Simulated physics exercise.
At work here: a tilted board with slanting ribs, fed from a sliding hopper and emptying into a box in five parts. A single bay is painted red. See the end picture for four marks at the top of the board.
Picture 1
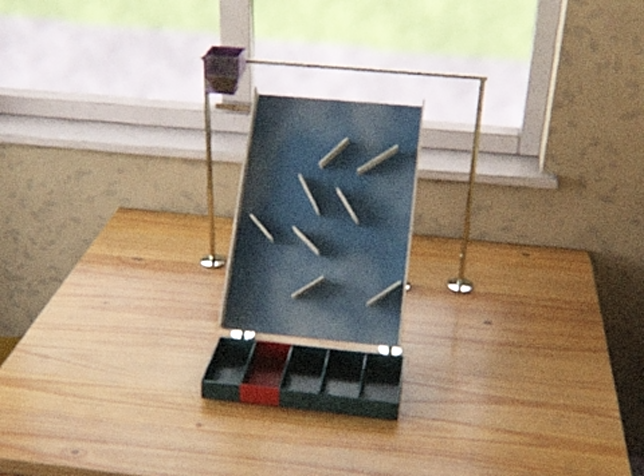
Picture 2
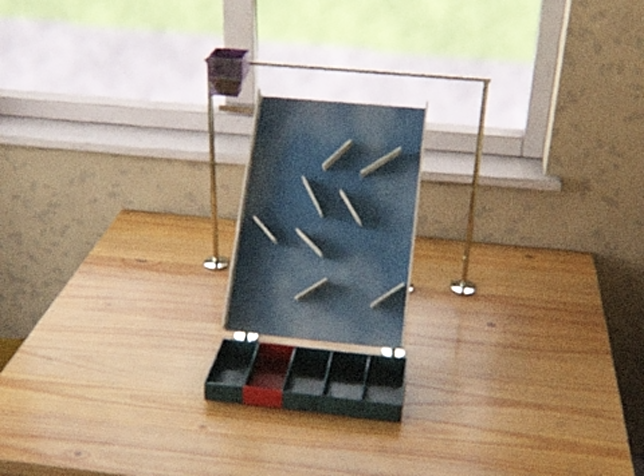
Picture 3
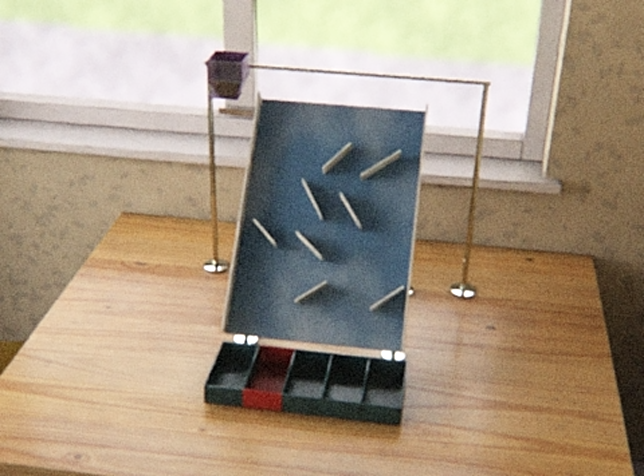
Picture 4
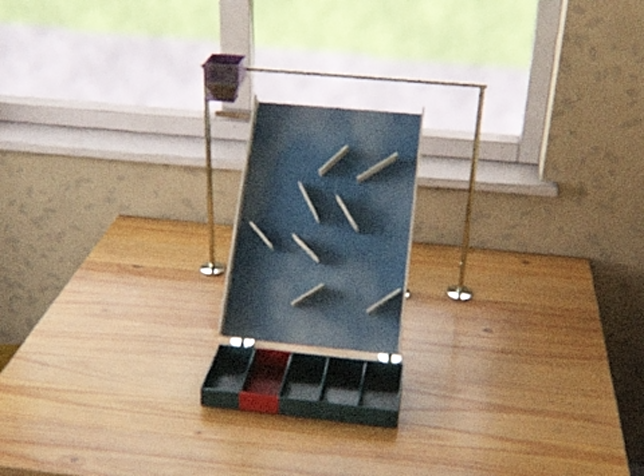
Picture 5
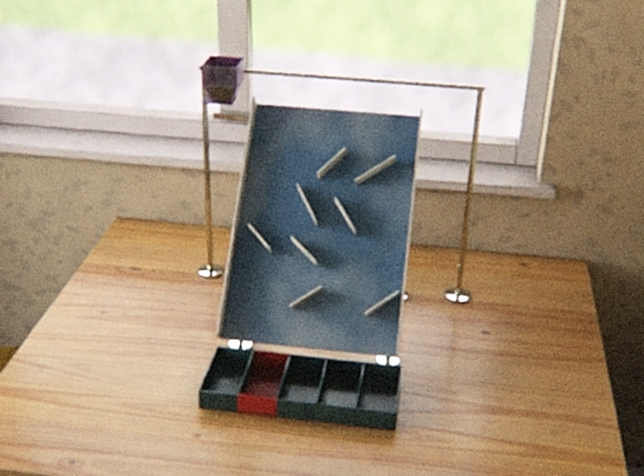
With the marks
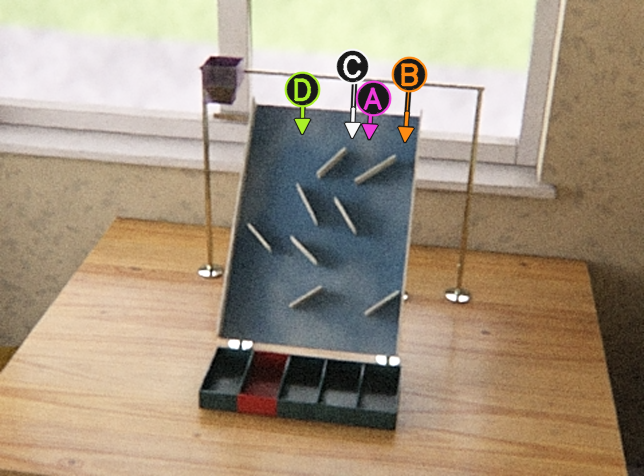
Nothing moves but the camera, which shakes slightly, shifting the whole view a little from side to side and up and down. Seen from the front and slightly above, a tilted blue board with pale slanting ribs stands on a wooden table by a window. A small dark purple hopper sits at the upper left on a thin rail, and a dark green box below has five bays, the second from left red.
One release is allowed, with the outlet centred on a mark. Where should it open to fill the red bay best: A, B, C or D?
Use mark D.
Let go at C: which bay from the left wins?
The fourth.
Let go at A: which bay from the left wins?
The fourth from the left.
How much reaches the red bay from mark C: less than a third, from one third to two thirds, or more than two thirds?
Mark C gives less than a third.
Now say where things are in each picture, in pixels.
The first frame shows hopper at (226, 83), allspice berries, door shut.
The second frame shows ribs (323, 165) to (351, 140), (361, 172) to (401, 147), (303, 176) to (321, 214).
The third frame shows ribs (341, 193) to (360, 226), (254, 219) to (275, 243), (297, 231) to (321, 256).
The fourth frame shows ribs (291, 304) to (323, 284), (367, 311) to (400, 289).
The fifth frame shows red bay at (257, 404), number 2 of 5 from the left.
On the marked copy, mark A meets the board at (369, 133); mark B meets the board at (405, 136); mark C meets the board at (352, 132); mark D meets the board at (302, 128).
Choosing A, a stray few in the red bay, nearly all in other bays.
Choosing B, a small part in the red bay, most in other bays, a stray few held on the board.
Choosing C, a small part in the red bay, most in other bays, a stray few outside the box.
Choosing D, about half in the red bay, about a third in other bays.
